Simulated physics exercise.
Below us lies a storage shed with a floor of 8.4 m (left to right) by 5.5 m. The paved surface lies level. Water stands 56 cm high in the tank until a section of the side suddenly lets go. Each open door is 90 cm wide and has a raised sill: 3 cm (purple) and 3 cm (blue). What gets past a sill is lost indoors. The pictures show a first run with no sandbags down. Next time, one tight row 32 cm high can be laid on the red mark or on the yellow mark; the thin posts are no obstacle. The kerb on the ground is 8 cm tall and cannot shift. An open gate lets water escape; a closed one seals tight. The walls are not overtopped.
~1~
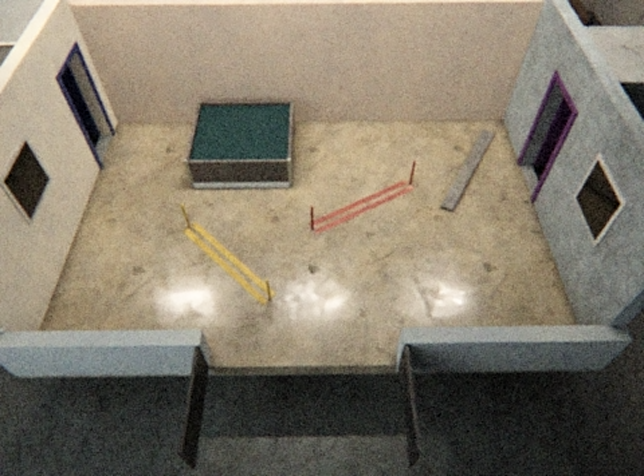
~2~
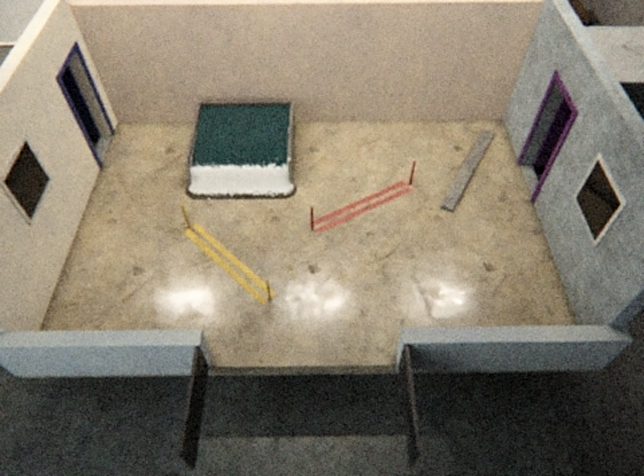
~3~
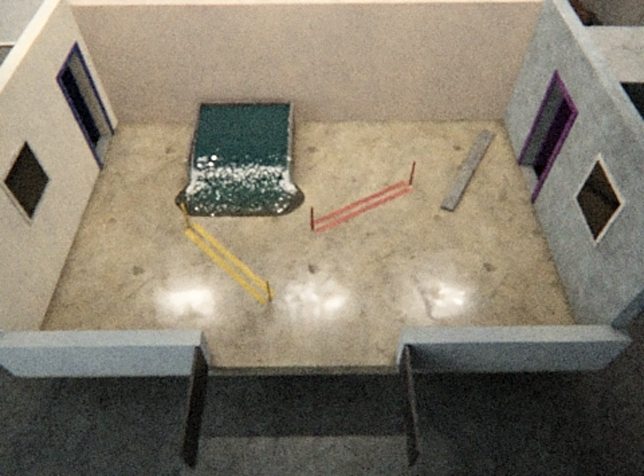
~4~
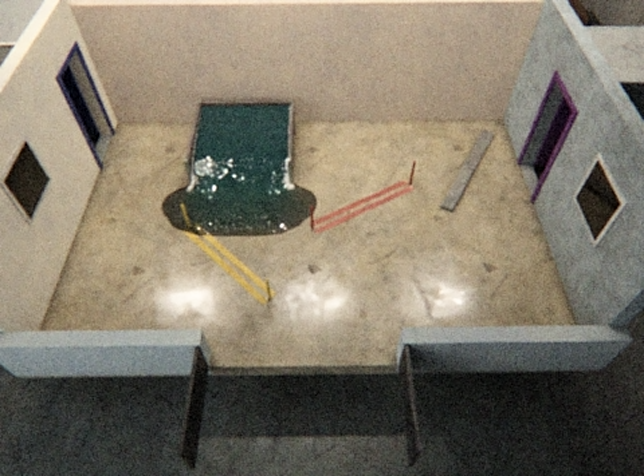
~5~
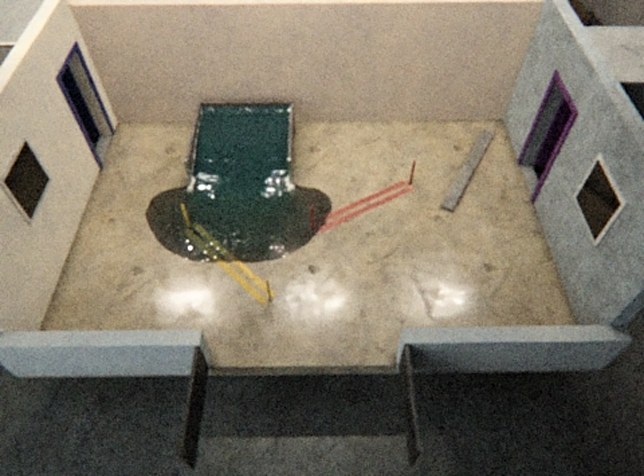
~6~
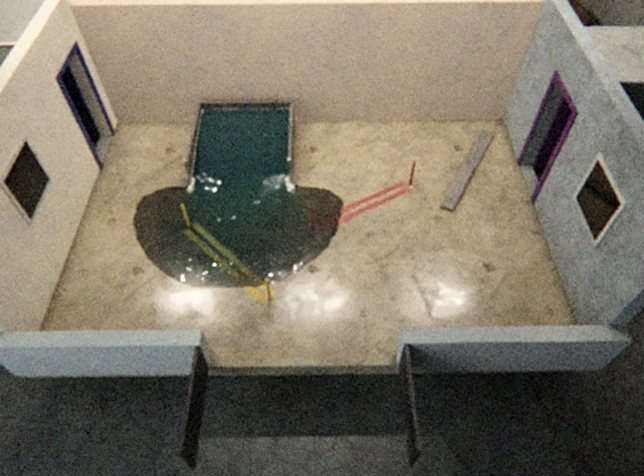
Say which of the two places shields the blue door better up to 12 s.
Choose yellow.
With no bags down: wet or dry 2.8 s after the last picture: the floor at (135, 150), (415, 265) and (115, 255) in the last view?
In turn: Still dry, under water, flooded.
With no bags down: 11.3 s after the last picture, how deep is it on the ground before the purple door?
Roughly 1.5 cm deep.
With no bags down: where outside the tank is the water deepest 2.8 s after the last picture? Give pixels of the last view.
Around (31, 354).
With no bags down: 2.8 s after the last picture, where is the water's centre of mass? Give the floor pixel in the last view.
Around (211, 250).
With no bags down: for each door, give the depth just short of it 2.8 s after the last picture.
Depths in cm: Purple 0, blue 0.
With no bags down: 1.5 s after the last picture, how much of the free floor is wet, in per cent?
Near 40 per cent is wet.
Then, 0.7 s after the last picture water covers 30 % of the floor and is deepest (23 cm) near (186, 352) in the run without bags; in at the blue door, 0 L with no bags, 0 L with the row on red, 0 L on yellow.
Then, 1.5 s after the last picture water covers 40 % of the floor and is deepest (25 cm) near (174, 352) in the run without bags; in at the blue door, 0 L with no bags, 0 L with the row on red, 0 L on yellow.
Then, 2.8 s after the last picture water covers 45 % of the floor and is deepest (22 cm) near (31, 354) in the run without bags; in at the blue door, 0 L with no bags, 0 L with the row on red, 0 L on yellow.
Then, 6.3 s after the last picture water covers 60 % of the floor and is deepest (13 cm) near (184, 123) in the run without bags; in at the blue door, 0 L with no bags, 0 L with the row on red, 0 L on yellow.
Then, 11.3 s after the last picture water covers 75 % of the floor and is deepest (6 cm) near (80, 225) in the run without bags; in at the blue door, 32 L with no bags, 33 L with the row on red, 0 L on yellow.
